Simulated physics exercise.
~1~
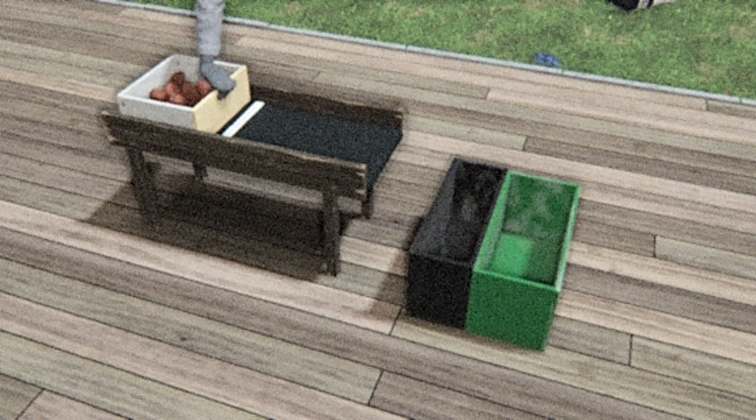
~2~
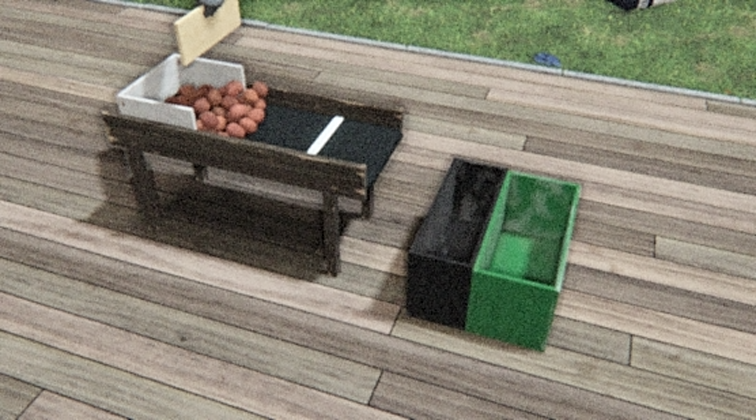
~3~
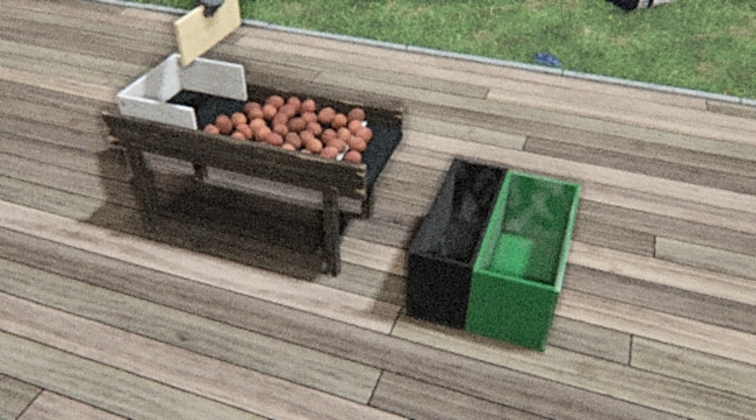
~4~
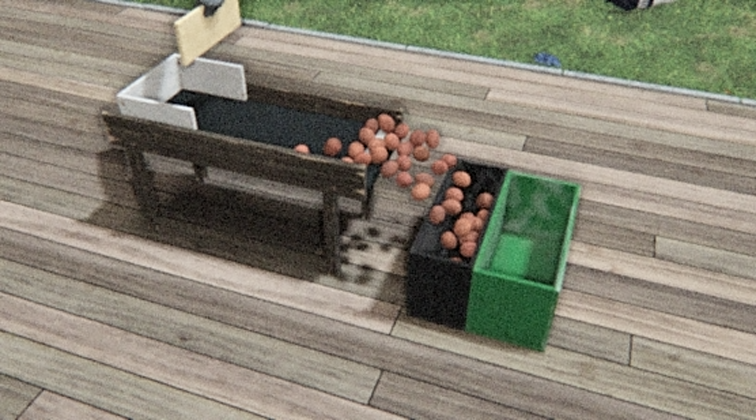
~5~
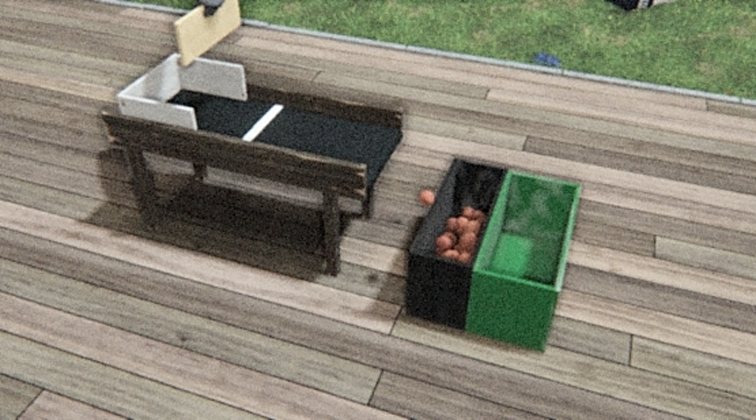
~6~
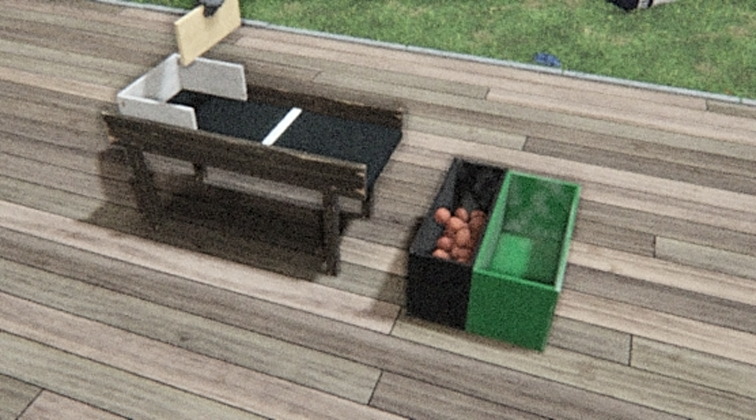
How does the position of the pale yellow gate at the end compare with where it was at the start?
At the start the gate was down, closing the front of the white pen, and at the end it was held up above the pen, leaving the way onto the belt open.
